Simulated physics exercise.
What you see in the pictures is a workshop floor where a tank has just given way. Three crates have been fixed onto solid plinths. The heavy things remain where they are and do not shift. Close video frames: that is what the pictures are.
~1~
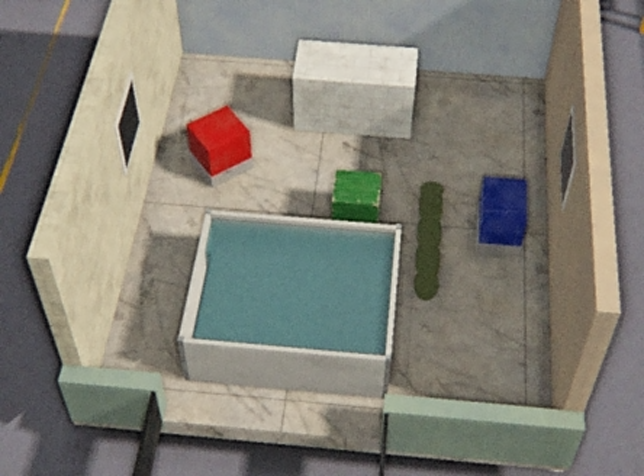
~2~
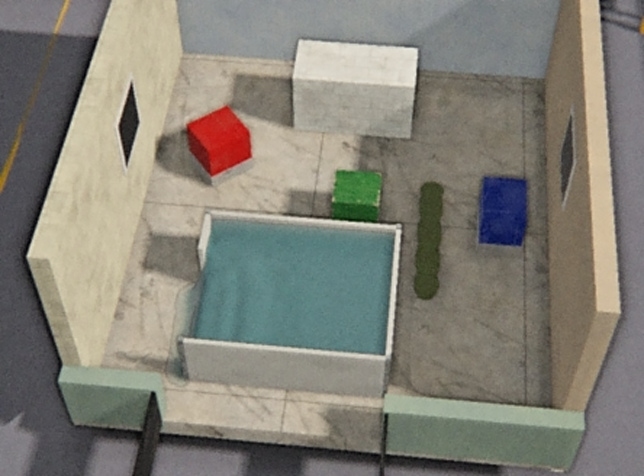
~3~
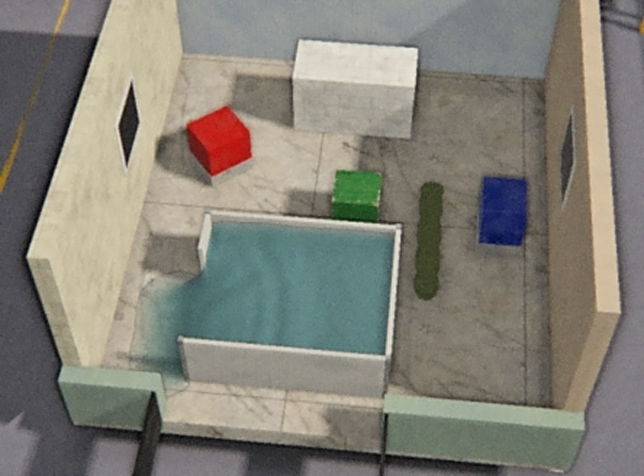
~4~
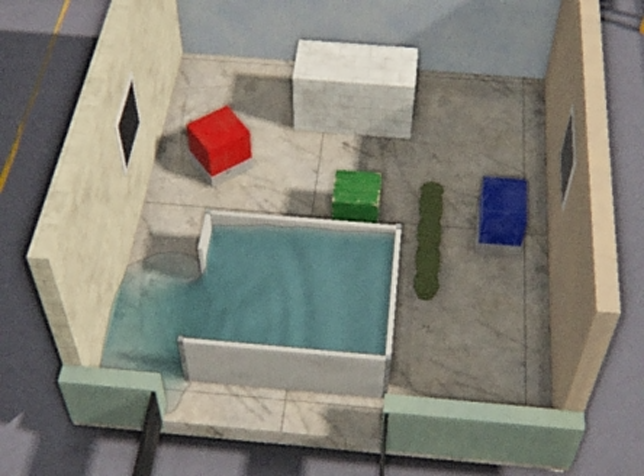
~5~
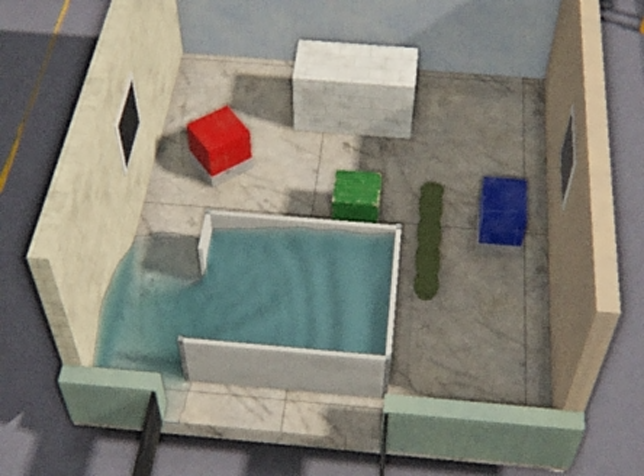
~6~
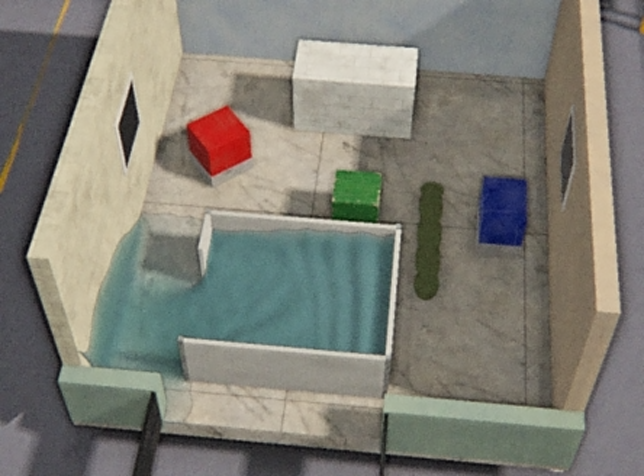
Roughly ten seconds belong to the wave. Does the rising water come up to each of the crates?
Red crate: Too low; green crate: High enough; blue crate: High enough.
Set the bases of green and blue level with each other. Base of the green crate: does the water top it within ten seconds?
Verdict on green: It is not reached.
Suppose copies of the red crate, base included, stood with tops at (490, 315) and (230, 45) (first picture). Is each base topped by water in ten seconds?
Is left dry, becomes wet.
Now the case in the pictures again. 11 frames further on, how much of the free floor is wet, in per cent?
I reckon around 40 %.
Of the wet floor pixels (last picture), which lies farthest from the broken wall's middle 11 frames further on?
I'd put it around (183, 54).
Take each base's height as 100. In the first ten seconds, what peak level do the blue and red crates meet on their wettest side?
Close to 80 per cent, and close to 170 per cent, in that order.
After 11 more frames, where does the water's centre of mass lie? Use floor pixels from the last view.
The water's centre sits above (232, 302).
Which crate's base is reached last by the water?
I'd say the blue-painted one is last.
A moment on, water covers 20 % of the floor; the red crate water round its plinth, the green crate not reached, the blue crate not reached.
Next, water covers 40 % of the floor; the red crate water round its plinth, the green crate not reached, the blue crate not reached.
Then, water covers 60 % of the floor; the red crate water round its plinth, the green crate water round its plinth, the blue crate not reached.
Later, water covers 90 % of the floor; the red crate water round its plinth, the green crate water round its plinth, the blue crate water round its plinth.
In the end, water covers 95 % of the floor; the red crate was topped, the green crate stayed above the water, the blue crate stayed above the water.
